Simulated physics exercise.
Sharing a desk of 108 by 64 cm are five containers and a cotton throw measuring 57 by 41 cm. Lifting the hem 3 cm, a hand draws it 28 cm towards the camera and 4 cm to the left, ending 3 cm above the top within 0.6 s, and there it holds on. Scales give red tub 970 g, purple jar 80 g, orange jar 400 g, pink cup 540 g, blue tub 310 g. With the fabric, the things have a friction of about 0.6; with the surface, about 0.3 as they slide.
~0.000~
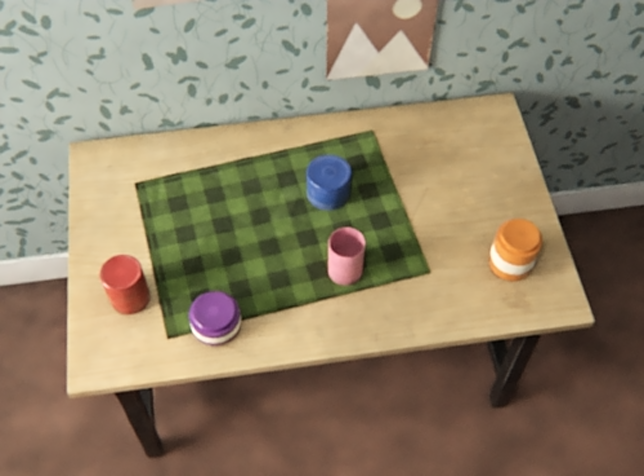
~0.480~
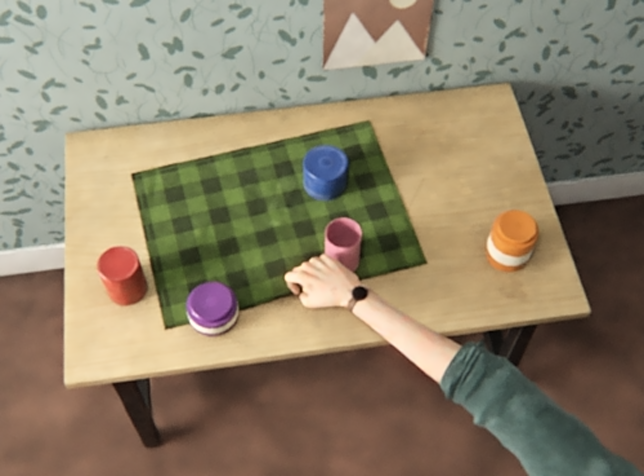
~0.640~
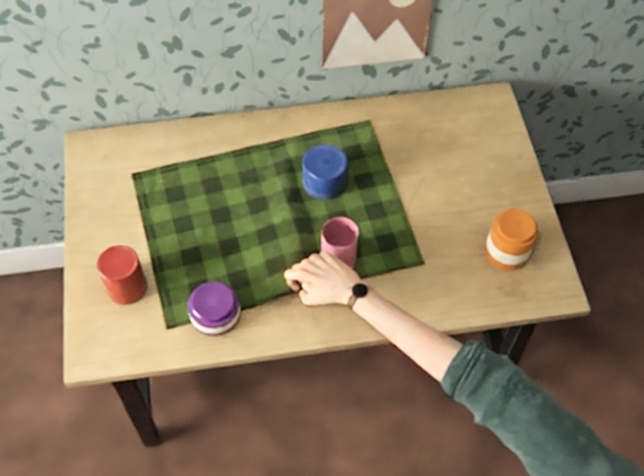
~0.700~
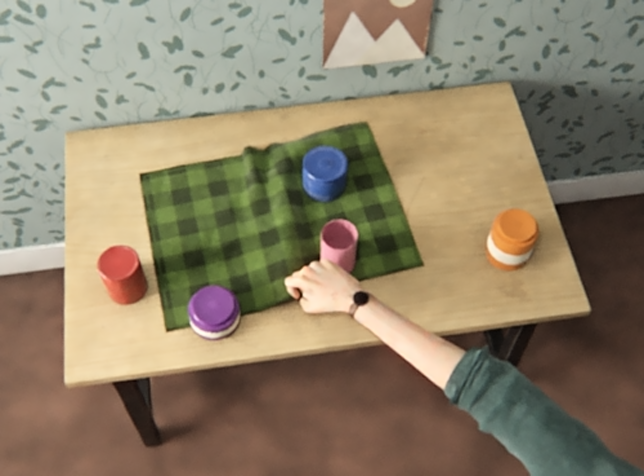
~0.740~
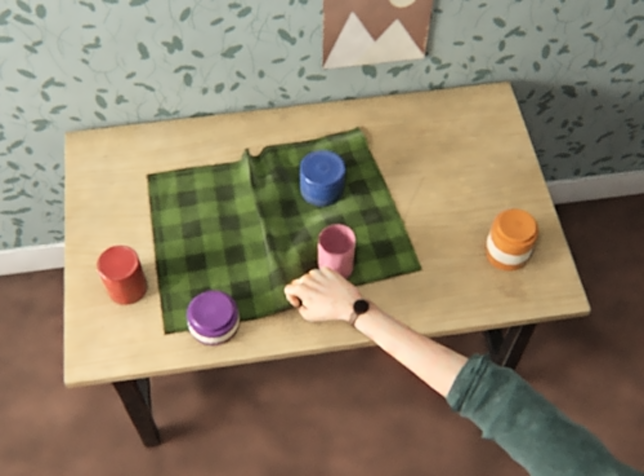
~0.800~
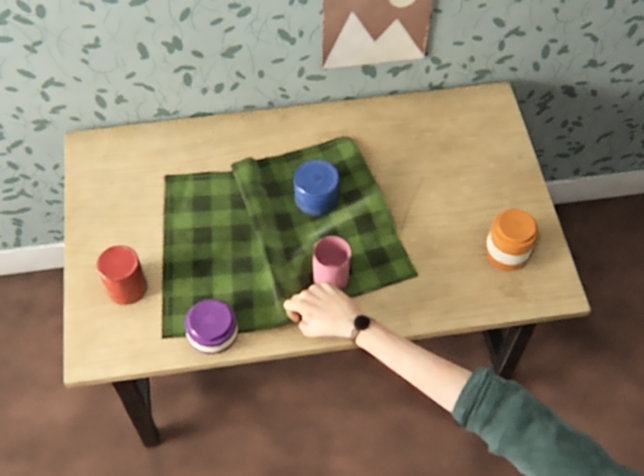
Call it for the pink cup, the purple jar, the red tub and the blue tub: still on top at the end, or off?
Call: Pink cup: Off, purple jar: Off, red tub: Still on top, blue tub: Still on top.
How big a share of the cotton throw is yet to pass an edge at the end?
Roughly 60%.
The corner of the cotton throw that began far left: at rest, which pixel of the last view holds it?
(150, 273).
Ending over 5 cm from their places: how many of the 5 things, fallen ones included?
My count is 3.
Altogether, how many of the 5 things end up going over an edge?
In total, 2 of the things.
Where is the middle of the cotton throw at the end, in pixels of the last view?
The middle ends up near pixel (269, 321).
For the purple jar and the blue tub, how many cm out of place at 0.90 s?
For the purple jar, 8 centimetres, and for the blue tub, 10 centimetres.
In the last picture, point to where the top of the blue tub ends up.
It comes to rest close to (282, 279).
At 0.9 s, 100 % of the cotton throw is still over the top; blue tub 12 cm off its start, pink cup 12 cm off its start, purple jar 7 cm off its start.
At 1.0 s, 90 % of the cotton throw is still over the top; blue tub 20 cm off its start, pink cup 20 cm off its start, purple jar 11 cm off its start.
At 1.1 s, 70 % of the cotton throw is still over the top; pink cup 28 cm off its start at (323, 375), blue tub 27 cm off its start at (285, 260), purple jar 18 cm off its start at (222, 392).
At 1.2 s, 65 % of the cotton throw is still over the top; pink cup over the edge, blue tub 30 cm off its start, purple jar over the edge.
At 2.8 s, 60 % of the cotton throw is still over the top; pink cup over the edge, purple jar over the edge, blue tub 31 cm off its start at (282, 279), red tub 0 cm off its start at (117, 262).
